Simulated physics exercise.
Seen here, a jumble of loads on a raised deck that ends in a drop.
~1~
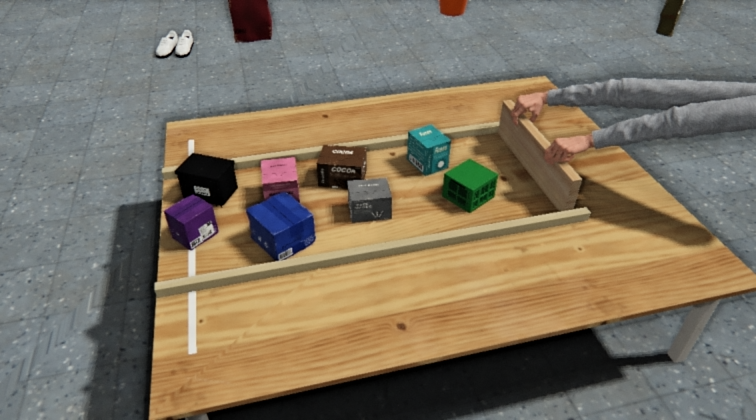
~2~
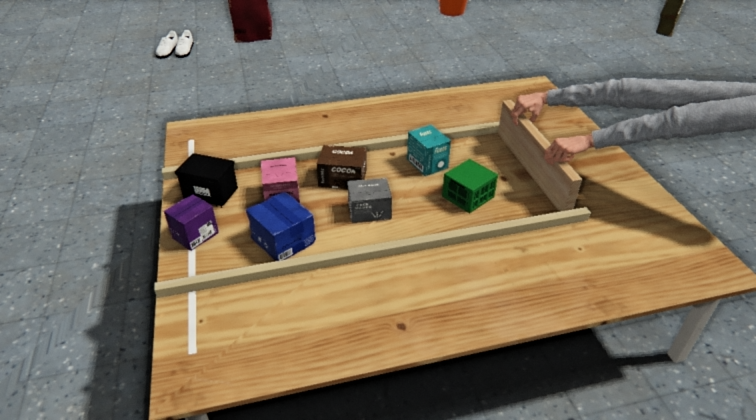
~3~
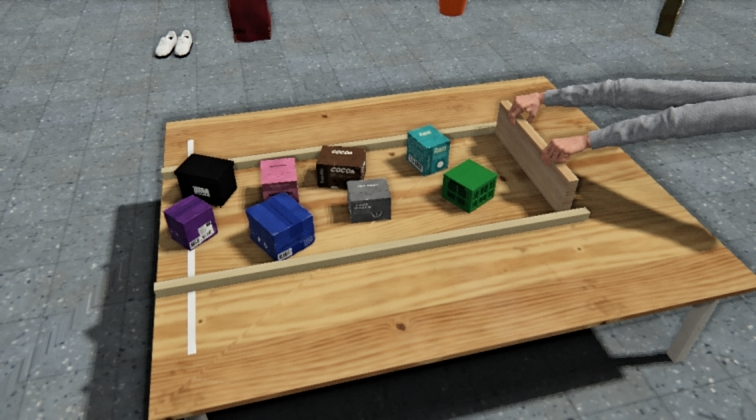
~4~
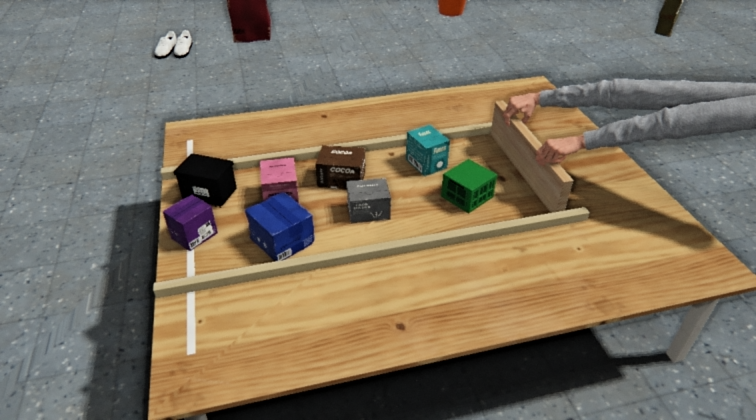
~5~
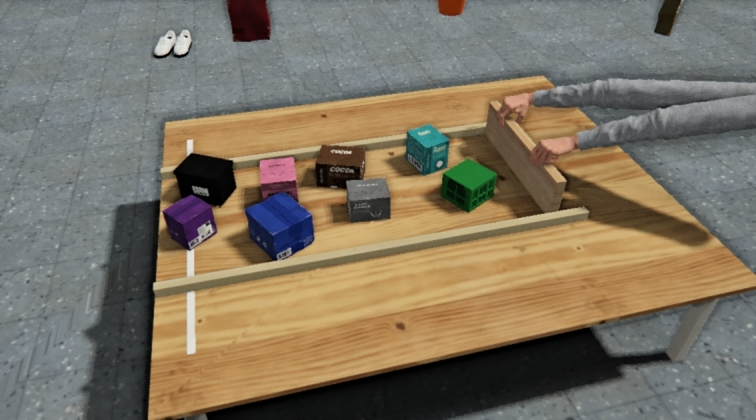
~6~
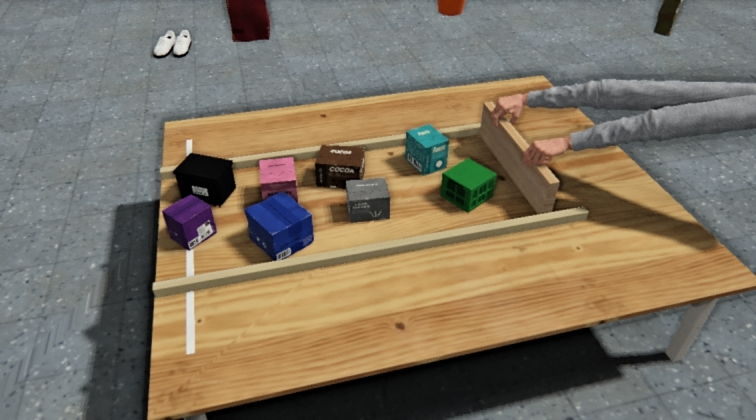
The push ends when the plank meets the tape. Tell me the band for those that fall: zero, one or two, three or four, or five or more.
The number that fall off is five or more.
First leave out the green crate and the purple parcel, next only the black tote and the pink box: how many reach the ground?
4 in the first case, 4 in the second.
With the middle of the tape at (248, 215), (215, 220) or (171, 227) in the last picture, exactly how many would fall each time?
Try by try, 4, 6 and 8.
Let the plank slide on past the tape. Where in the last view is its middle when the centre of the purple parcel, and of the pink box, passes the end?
About (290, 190), and (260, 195) for the other.
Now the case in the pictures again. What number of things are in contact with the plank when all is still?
It touches 2.
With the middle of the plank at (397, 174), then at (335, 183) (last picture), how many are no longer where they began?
By then 4, and 7.
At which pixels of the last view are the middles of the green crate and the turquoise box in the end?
First (165, 227), then (171, 185).
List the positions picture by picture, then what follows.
Purple parcel (192, 222); black tote (208, 180); blue parcel (281, 226); plank (535, 154); tape (192, 224), in the first picture.
Black tote (208, 180); plank (535, 154), in the second picture.
Blue parcel (281, 227); turquoise box (428, 150), in the third picture.
Purple parcel (191, 223); green crate (469, 186), in the fourth picture.
Black tote (207, 180); pink box (279, 183), in the fifth picture.
Purple parcel (190, 222); black tote (206, 180); blue parcel (280, 226); plank (515, 156); tape (190, 224), in the sixth picture.
Soon after, none off yet; purple parcel at rest near (190, 222); black tote at rest near (206, 180); blue parcel at rest near (280, 226).
After that, none off yet; purple parcel displaced a little near (180, 224); black tote displaced about its own width near (170, 180); blue parcel displaced about its own width near (206, 242).
In the end, the number that fall off is five or more; gone, grey box, brown box, pink box, blue parcel, black tote and purple parcel.
